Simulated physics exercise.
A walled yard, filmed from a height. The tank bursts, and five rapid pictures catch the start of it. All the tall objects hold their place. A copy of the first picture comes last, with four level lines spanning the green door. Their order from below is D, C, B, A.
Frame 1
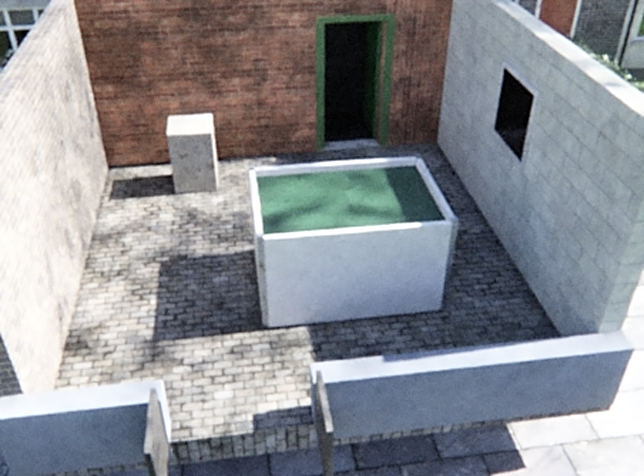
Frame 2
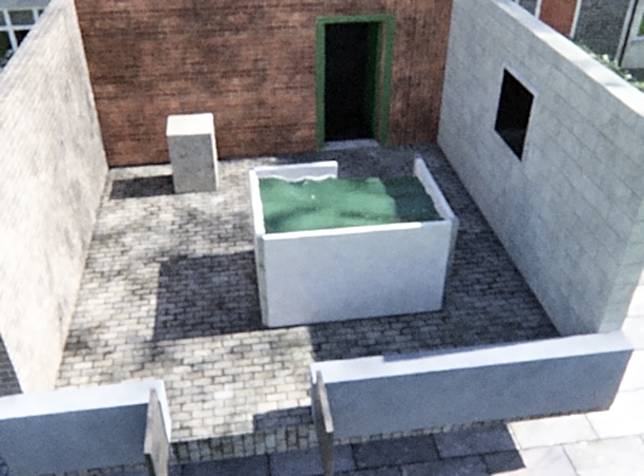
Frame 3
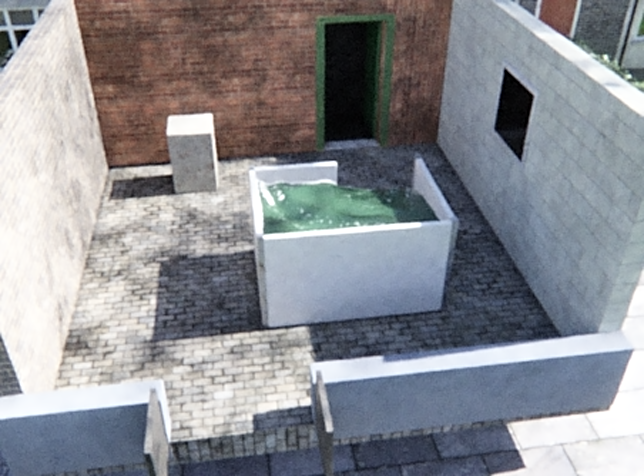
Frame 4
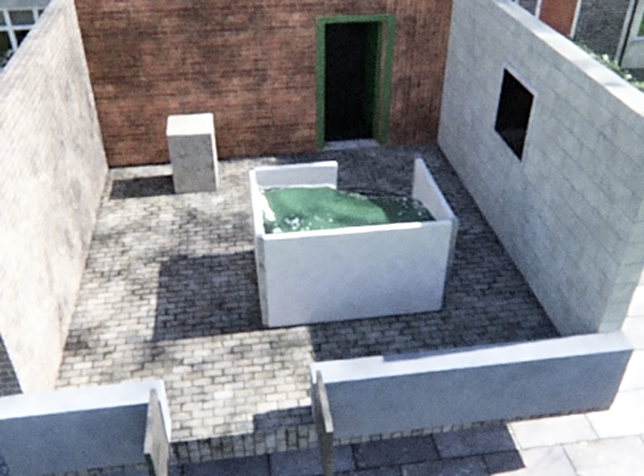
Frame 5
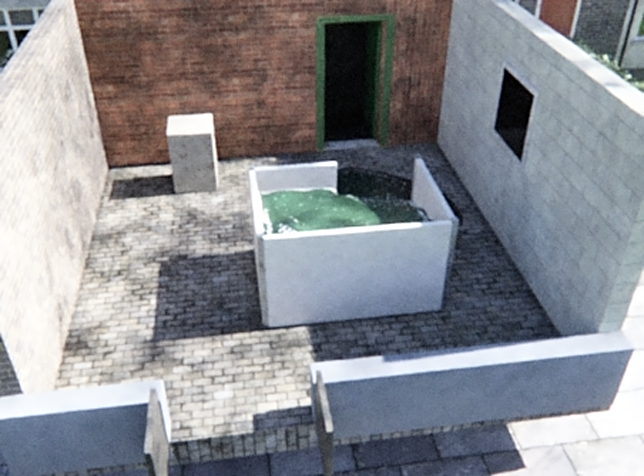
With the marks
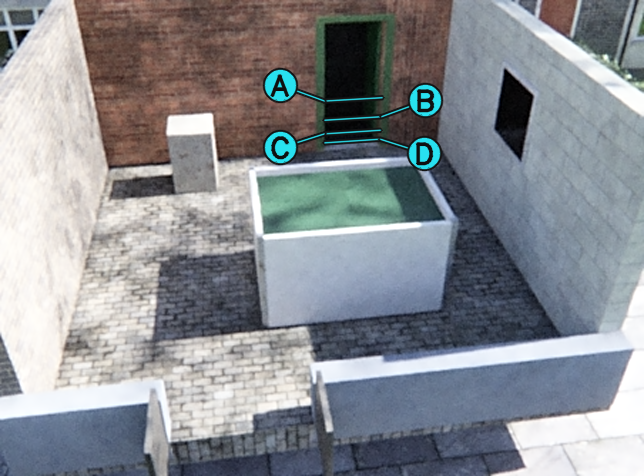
The clip opens on a walled brick-paved yard, where a white tank of still green water stands before a green-framed doorway. The water turns choppy and sinks inside the tank, exposing its inner walls, and then a dark wet patch shows on the paving behind it, near the doorway.
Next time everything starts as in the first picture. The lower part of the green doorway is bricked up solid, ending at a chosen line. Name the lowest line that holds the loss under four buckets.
It is B.
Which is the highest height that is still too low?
The answer is C.
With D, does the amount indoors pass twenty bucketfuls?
Yes.
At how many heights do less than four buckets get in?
Two of the four.
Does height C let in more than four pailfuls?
Yes, that goes wrong.
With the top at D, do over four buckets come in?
Yes.
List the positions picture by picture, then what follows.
The first frame shows water in the tank at rest, its middle at (347, 200); foot of the green doorway at (352, 148); open gate at (237, 367).
In the second frame, water covers 1 % of the ground, its front hidden from here.
In the third frame, water covers 4 % of the ground, its front hidden from here.
In the fourth frame, water covers 8 % of the ground, its front hidden from here.
The fifth frame shows front seen at (353, 169), 15 % of the ground wet.
On the marked copy, A at (353, 99); B at (353, 118); C at (352, 132); D at (352, 141); from the bottom up D, C, B, A.
Choosing A, nothing gets over.
Choosing B, a splash gets over, under a bucket.
Choosing C, about 14 bucketfuls get in.
Choosing D, dozens of bucketfuls pour in.
